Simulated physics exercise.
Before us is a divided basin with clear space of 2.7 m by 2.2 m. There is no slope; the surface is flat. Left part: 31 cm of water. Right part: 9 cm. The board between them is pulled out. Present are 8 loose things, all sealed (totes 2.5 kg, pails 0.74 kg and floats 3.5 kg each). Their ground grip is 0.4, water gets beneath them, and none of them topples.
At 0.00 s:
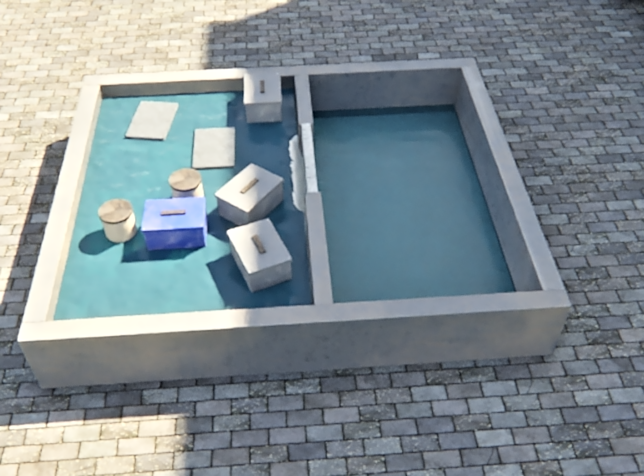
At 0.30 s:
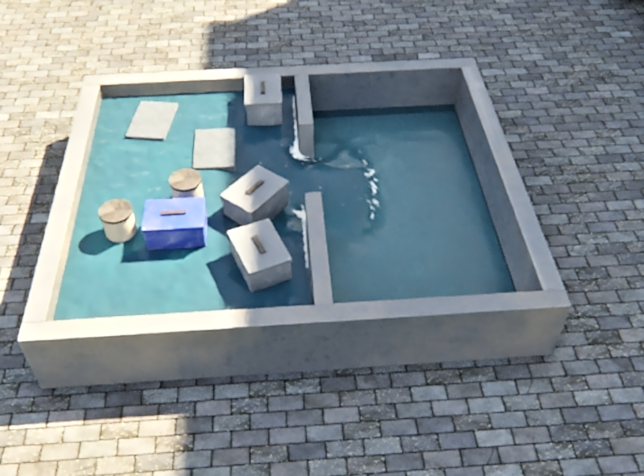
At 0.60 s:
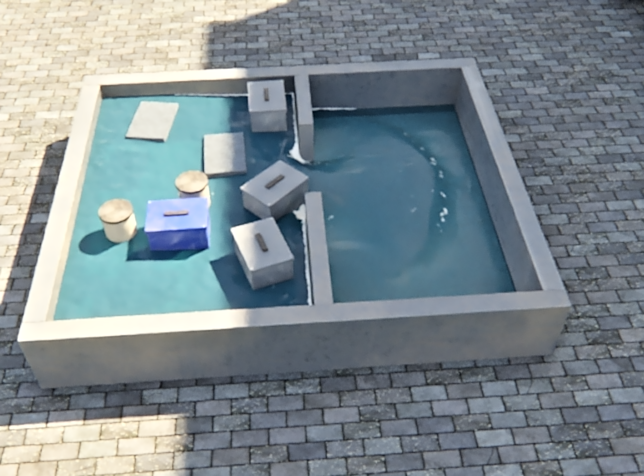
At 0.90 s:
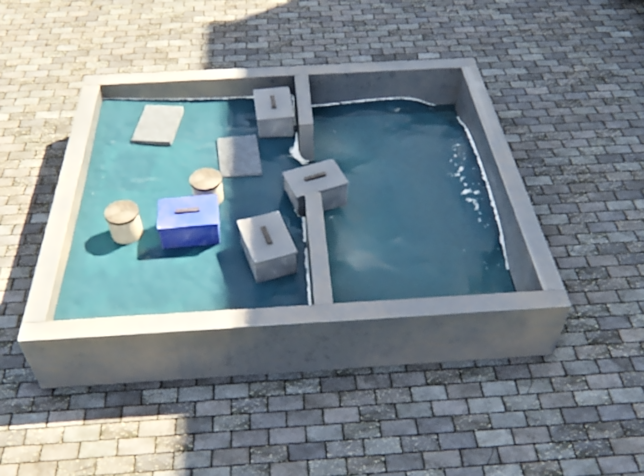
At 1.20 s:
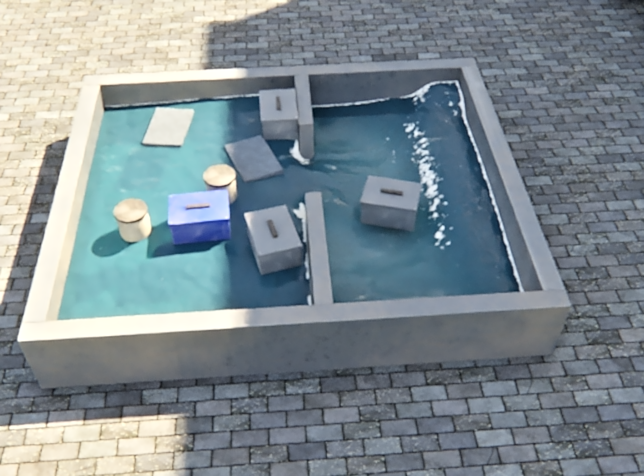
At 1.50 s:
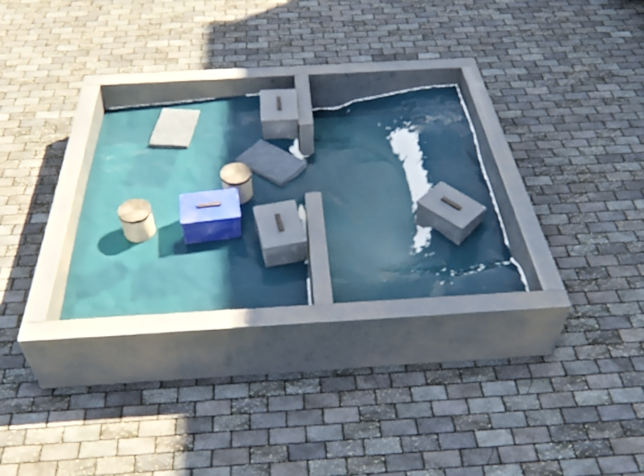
A concrete basin, split by a low inner wall, sits on grey paving, seen from above by a still camera. The left part holds teal water with a blue box, grey boxes, flat grey slabs and two round, tan-topped pails. A gap opens in the wall, water surges right in foamy ripples, and the floating things drift rightward, one grey box passing through and turning across the right part.
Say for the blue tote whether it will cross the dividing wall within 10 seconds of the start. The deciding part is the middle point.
Doesn't make it.
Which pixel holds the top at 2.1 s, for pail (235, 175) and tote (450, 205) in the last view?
Near (270, 168) and (489, 243).
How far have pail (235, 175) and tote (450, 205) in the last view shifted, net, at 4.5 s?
Shifts: 80 cm / 140 cm.
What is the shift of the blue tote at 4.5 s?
Close to 20 cm.
After 2.1 s the blue tote is near (224, 197), 0.4 m from its start, afloat; 2 of 8 are over the mark; 8 afloat.
After 4.5 s the blue tote is near (185, 197), 0.2 m from its start, afloat; 2 of 8 are over the mark; 8 afloat.
After 7.0 s the blue tote is near (169, 200), 0.2 m from its start, afloat; 3 of 8 are over the mark; 8 afloat.
After 10.0 s the blue tote is near (146, 198), 0.3 m from its start, afloat; 3 of 8 are over the mark; 8 afloat.
